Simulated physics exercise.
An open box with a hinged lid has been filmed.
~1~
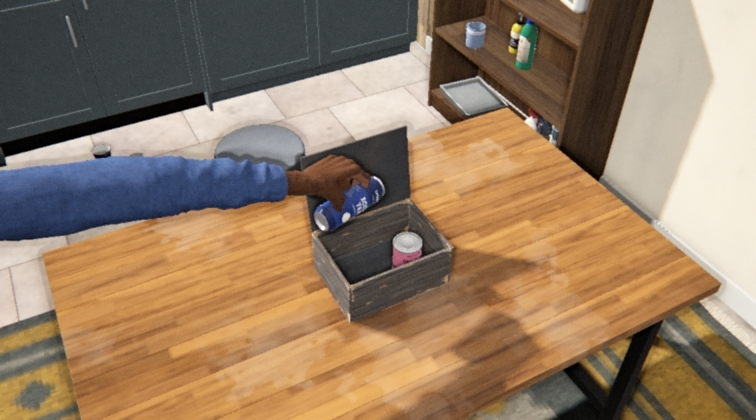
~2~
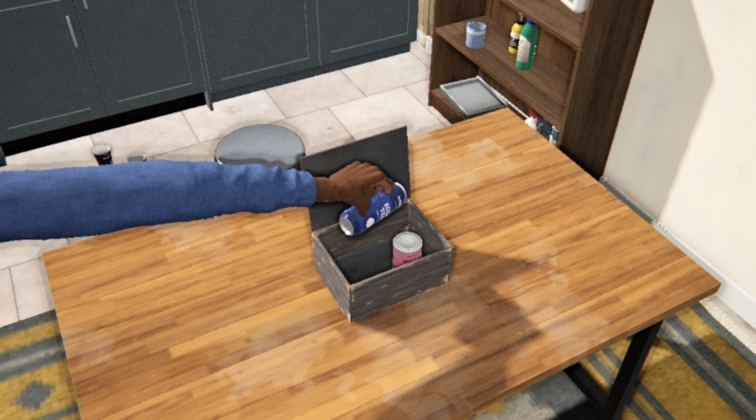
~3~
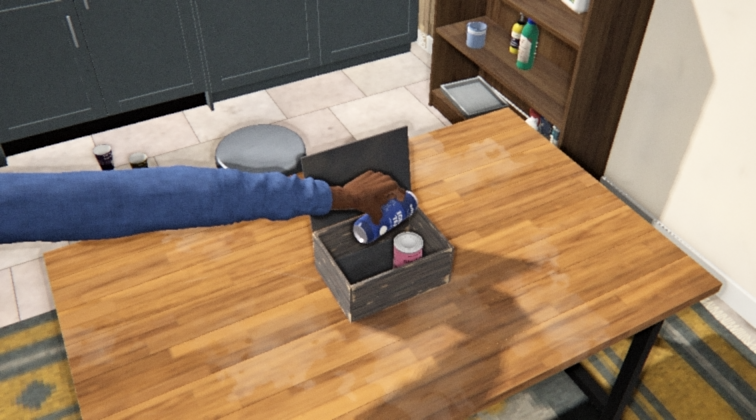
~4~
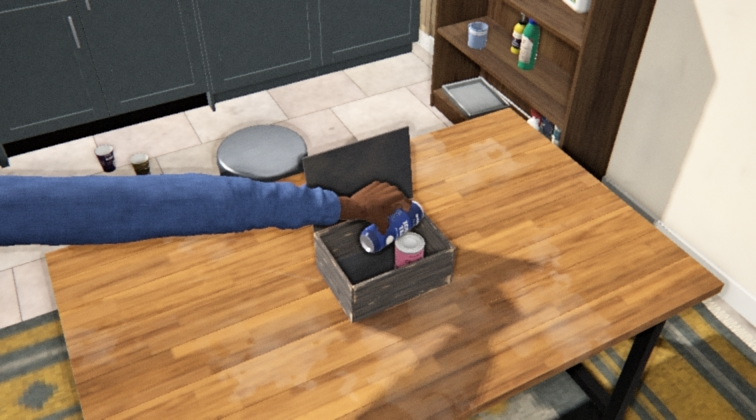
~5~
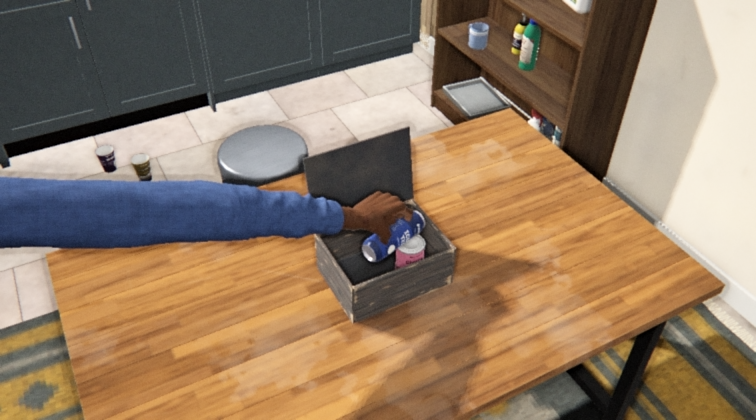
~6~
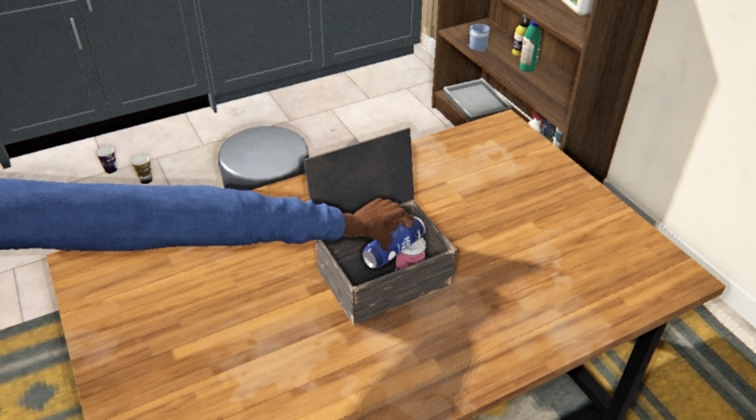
A blue can, gripped by a hand in a blue sleeve, moved right and down into an open wooden box on a table, coming in beside a pink tin already inside.
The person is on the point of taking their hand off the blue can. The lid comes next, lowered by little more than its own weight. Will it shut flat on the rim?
No.
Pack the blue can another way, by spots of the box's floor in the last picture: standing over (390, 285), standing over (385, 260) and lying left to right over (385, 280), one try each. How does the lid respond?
In order, the lid gets blocked, then gets blocked, then fits down.
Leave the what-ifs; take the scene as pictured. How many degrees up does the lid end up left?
About 20° above the rim.
Then, 0.60 s on from there, blue can shifted well along near (368, 273).
Then, 1.40 s on from there, lid 73° above the rim; blue can shifted well along near (365, 278).
Then, 1.80 s on from there, lid 34° above the rim; blue can shifted well along near (365, 278).
In the end, lid 20° above the rim; moved from the start, blue can; pink tin unmoved. At the end, from the last picture's camera, blue can near (365, 278).
